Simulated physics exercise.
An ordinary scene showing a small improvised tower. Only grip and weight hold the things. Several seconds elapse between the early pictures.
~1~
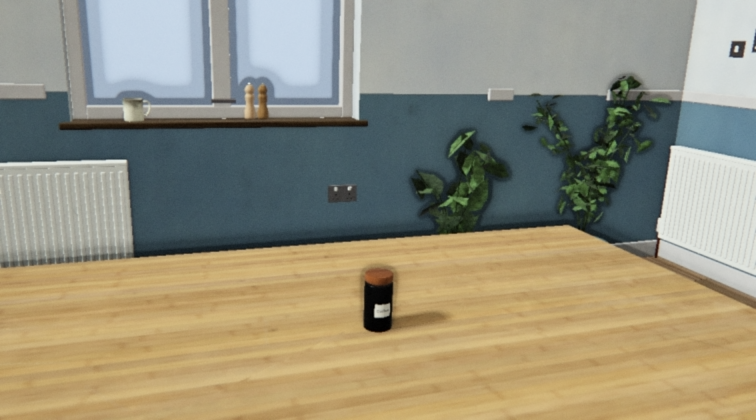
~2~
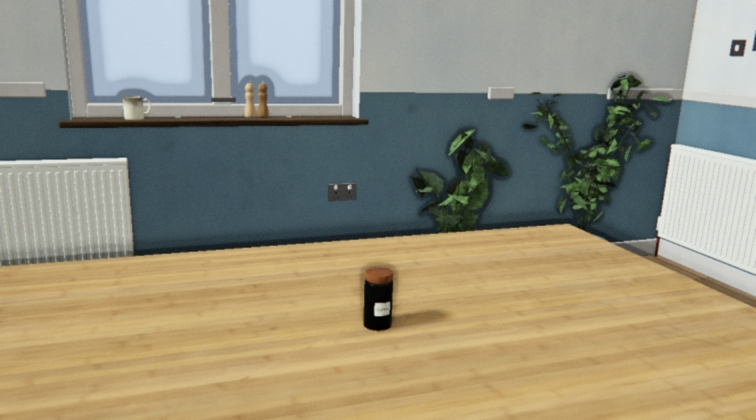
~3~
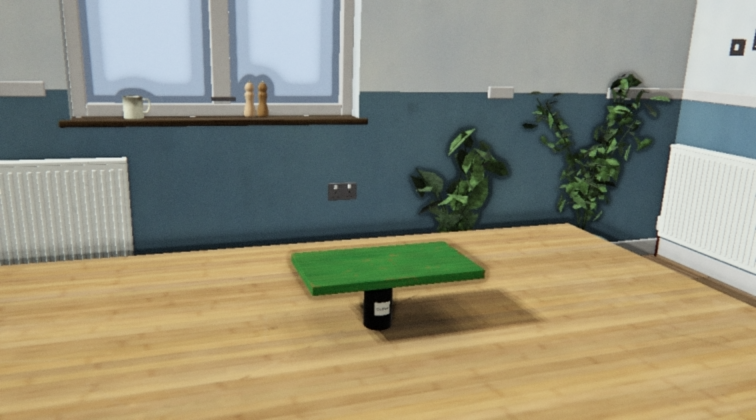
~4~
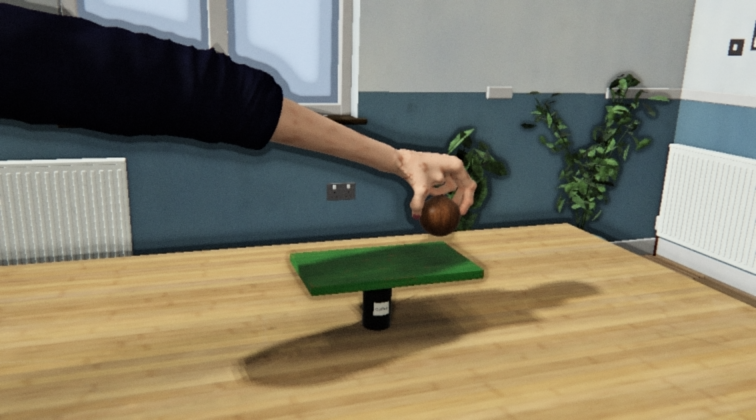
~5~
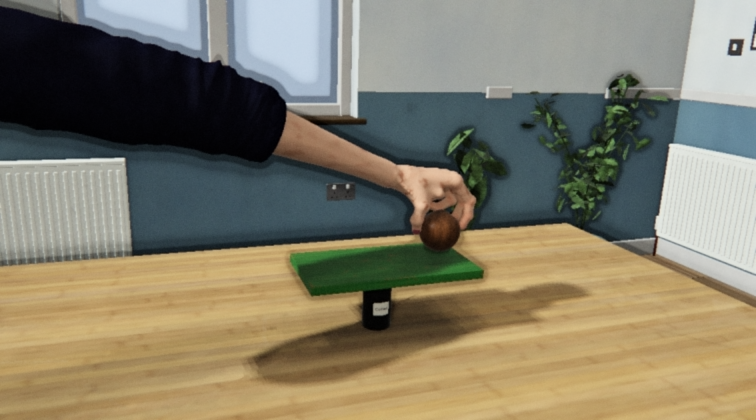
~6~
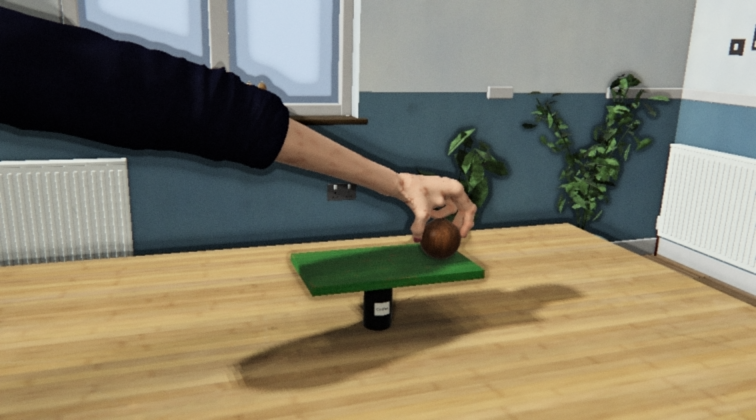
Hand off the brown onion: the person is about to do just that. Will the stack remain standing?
Most likely the stack fails.
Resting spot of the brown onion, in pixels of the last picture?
Roughly pixel (501, 294) in the last picture.
Then, 0.40 s past the last view, brown onion now fallen; green board rocked 45° from its first pose.
Then, 0.60 s past the last view, green board rocked 37° from its first pose.
Finally, fallen, brown onion; moved from the start, green board; black shaker still in place. Final places as the last picture's camera would see them, brown onion near (501, 294). The stack loses its balance.
